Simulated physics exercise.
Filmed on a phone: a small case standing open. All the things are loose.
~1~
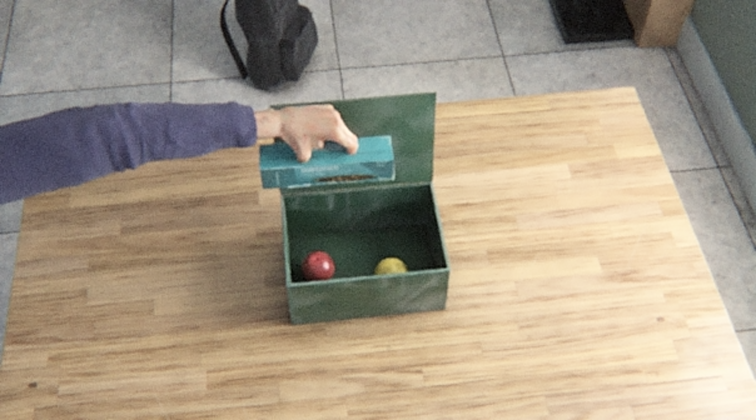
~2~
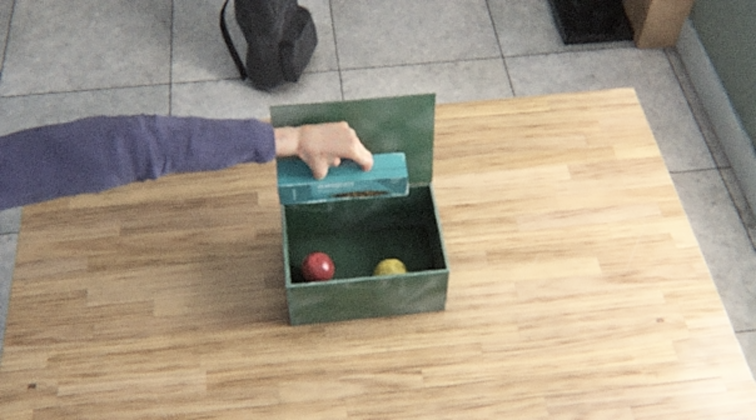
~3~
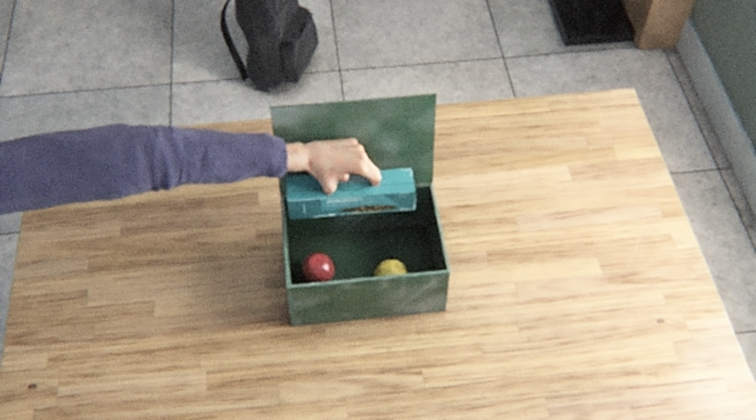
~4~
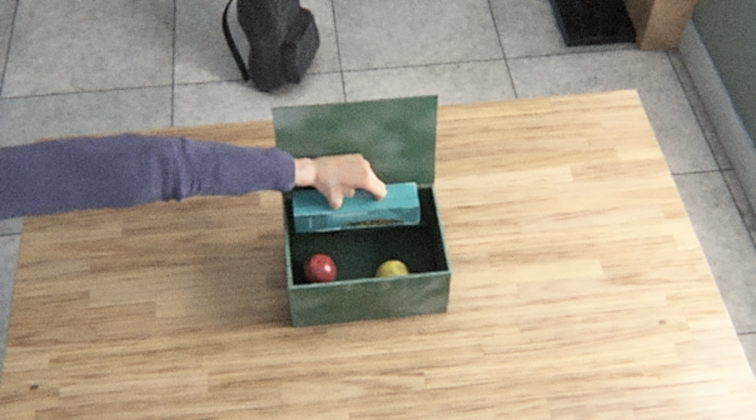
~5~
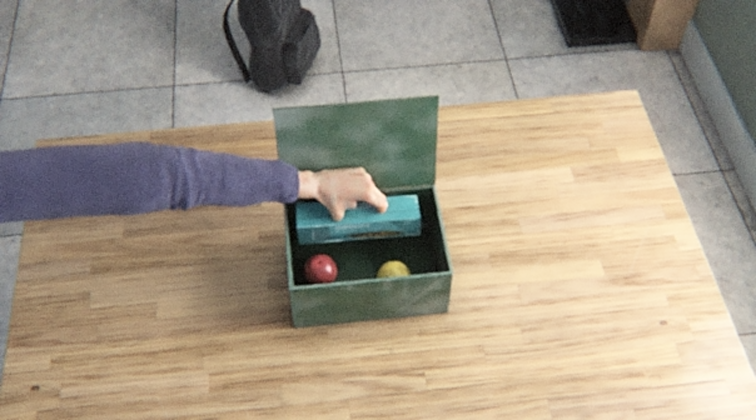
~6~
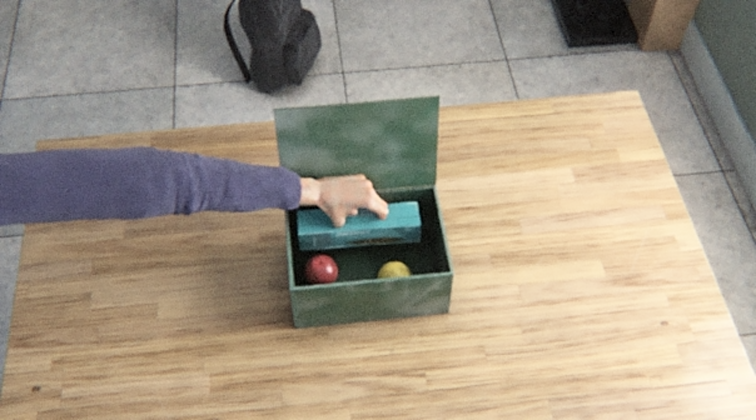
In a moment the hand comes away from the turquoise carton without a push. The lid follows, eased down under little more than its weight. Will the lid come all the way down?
As it turns out, it closes.
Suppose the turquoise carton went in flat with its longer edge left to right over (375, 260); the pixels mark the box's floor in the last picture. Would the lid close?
Then it closes.
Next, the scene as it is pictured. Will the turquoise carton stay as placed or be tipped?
It keeps its pose.
Then, 0.60 s on from there, turquoise carton shifted a little near (357, 245).
Then, 1.50 s on from there, lid 66° above the rim; turquoise carton shifted a little near (357, 245); red apple shifted a little.
Then, 1.80 s on from there, lid 34° above the rim; turquoise carton shifted a little near (357, 245); red apple shifted a little.
Then, 2.00 s on from there, lid 5° above the rim; turquoise carton shifted a little near (357, 245); red apple shifted a little.
In the end, lid shut; moved from the start, turquoise carton; the other 2 unmoved. At the end, from the last picture's camera, turquoise carton near (357, 245).
